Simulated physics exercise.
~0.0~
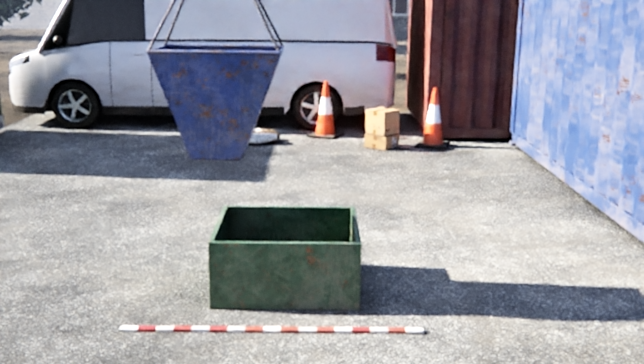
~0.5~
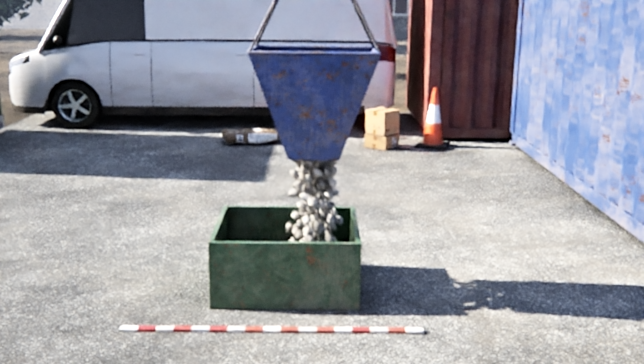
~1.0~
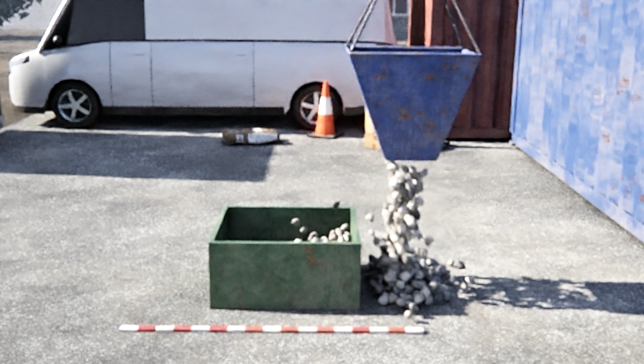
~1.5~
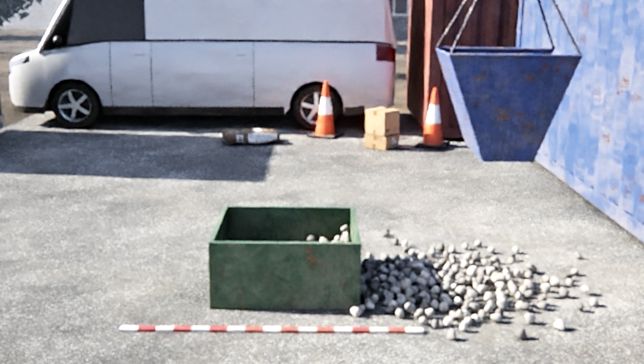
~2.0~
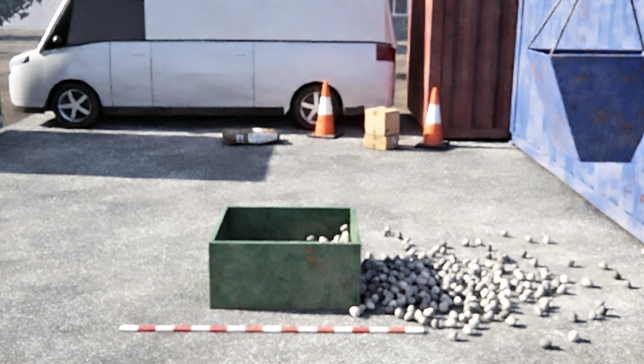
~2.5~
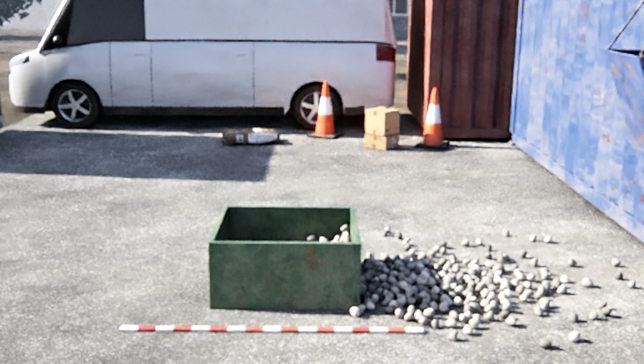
A blue, rust-flecked skip hangs from cables over a sunlit grey yard, seen from the front and slightly above, and glides to the right above an open green bin. Behind stand a white van, orange and white cones, boxes and a dark red container, with a blue wall at right and a red and white striped pole in front. Grey cobbles pour from the skip's bottom into the bin, then spill beside it as the skip moves past. Emptied, it continues right and almost leaves view. Roughly half the stones end in the bin, the rest scattered to its right.
